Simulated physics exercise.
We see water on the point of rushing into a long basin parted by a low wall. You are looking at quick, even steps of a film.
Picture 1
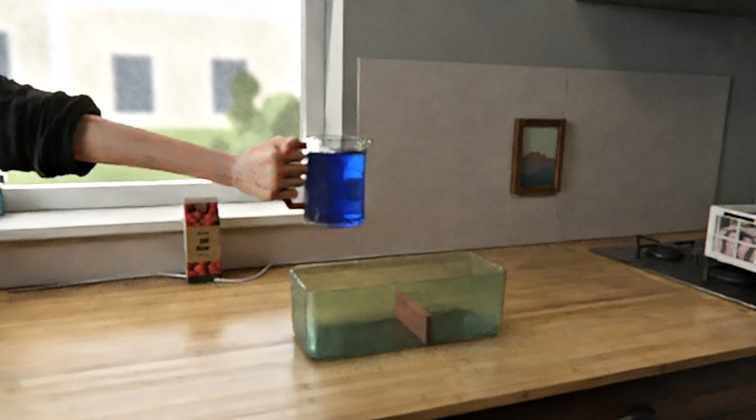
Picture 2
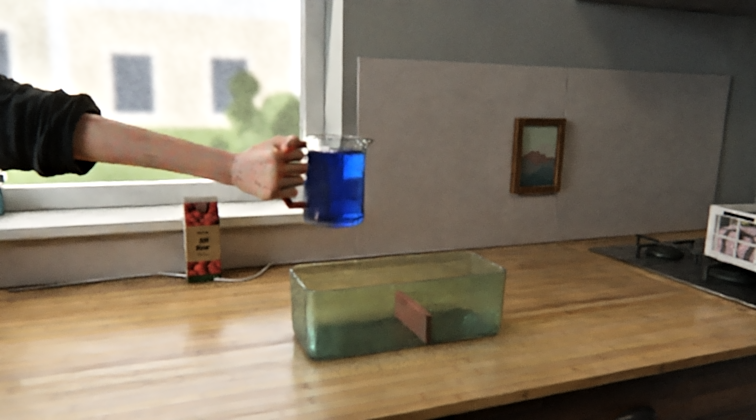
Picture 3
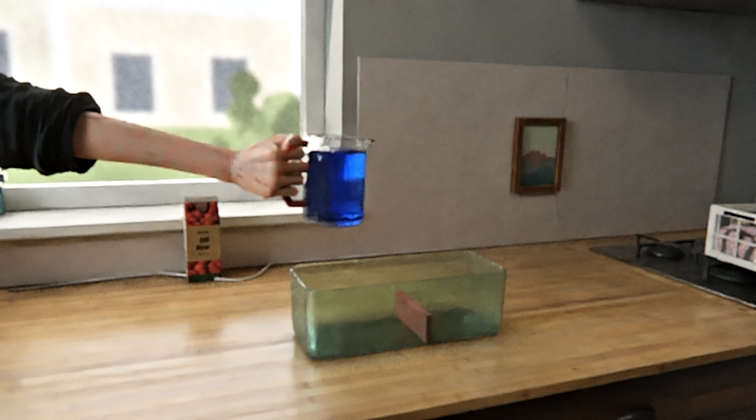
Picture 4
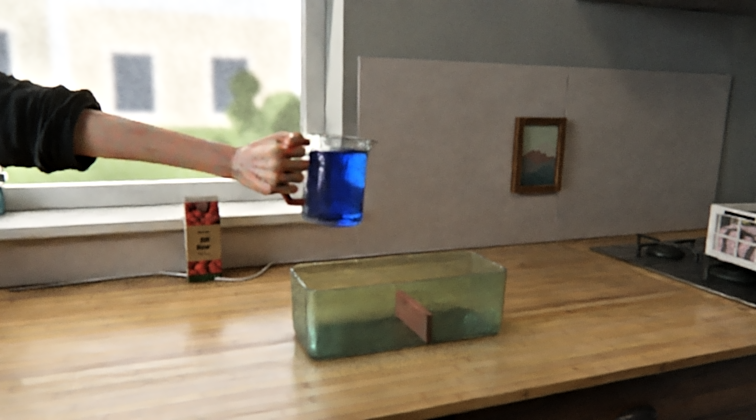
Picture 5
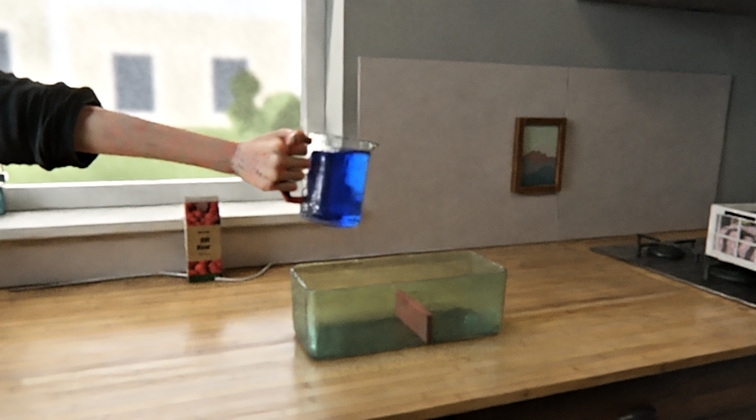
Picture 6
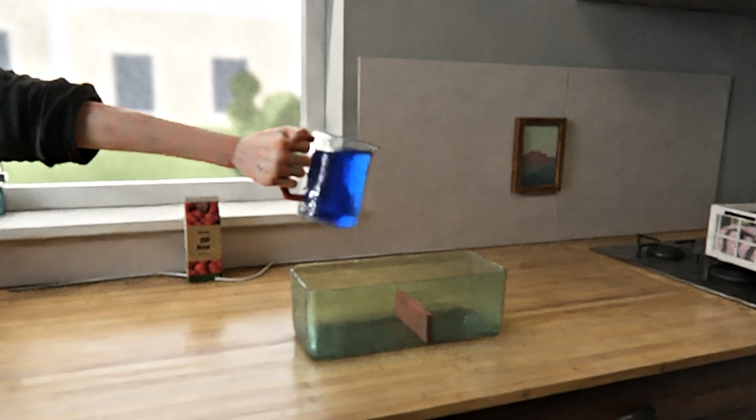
The clip opens on a hand holding a clear jug of blue liquid upright above a glass basin with a low reddish-brown divider, on a wooden counter by a window. The hand keeps the jug almost still at first, then slowly tilts it slightly to the right, the liquid staying inside.
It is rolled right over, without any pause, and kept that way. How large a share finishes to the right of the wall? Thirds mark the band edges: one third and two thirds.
I would say between a third and two thirds ends up on that side.
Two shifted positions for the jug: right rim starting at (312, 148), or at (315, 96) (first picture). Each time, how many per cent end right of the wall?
In turn 5 % and 5 %.
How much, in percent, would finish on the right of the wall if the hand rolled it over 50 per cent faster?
Some 45 per cent.
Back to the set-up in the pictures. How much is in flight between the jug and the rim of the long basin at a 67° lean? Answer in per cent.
It comes to around 10 per cent.
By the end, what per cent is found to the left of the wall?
Some 40 parts in a hundred.
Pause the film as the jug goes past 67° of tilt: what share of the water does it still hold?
Amount still in: Approx. 85 %.
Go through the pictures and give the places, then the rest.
Tilt 0°; pouring edge (373, 139); surface from (307, 151) to (362, 150); the long basin's rim runs from (298, 280) to (488, 262); the wall's top is at (413, 303), in the first picture.
Tilt 0°; pouring edge (373, 139); surface from (306, 150) to (362, 150), in the second picture.
Tilt 2°; pouring edge (375, 140); surface from (307, 150) to (362, 150), in the third picture.
Tilt 4°; pouring edge (376, 141); surface from (309, 150) to (364, 150), in the fourth picture.
Tilt 7°; pouring edge (378, 144); surface from (309, 150) to (366, 150), in the fifth picture.
Tilt 12°; pouring edge (380, 147); surface from (311, 152) to (369, 151), in the sixth picture.
A moment on, the jug is tipped part way and 84 per cent is still to pour, 0 is left of the wall and 4 right of it.
Next, the jug is tipped right over and 27 per cent is still to pour, 9 is left of the wall and 44 right of it.
Then the jug is tipped right over and 0 per cent is still to pour, 40 is left of the wall and 57 right of it.
Later the jug is tipped right over and 0 per cent is still to pour, 41 is left of the wall and 57 right of it.
At rest 41 per cent lies left of the wall, 57 right of it and 2 outside.
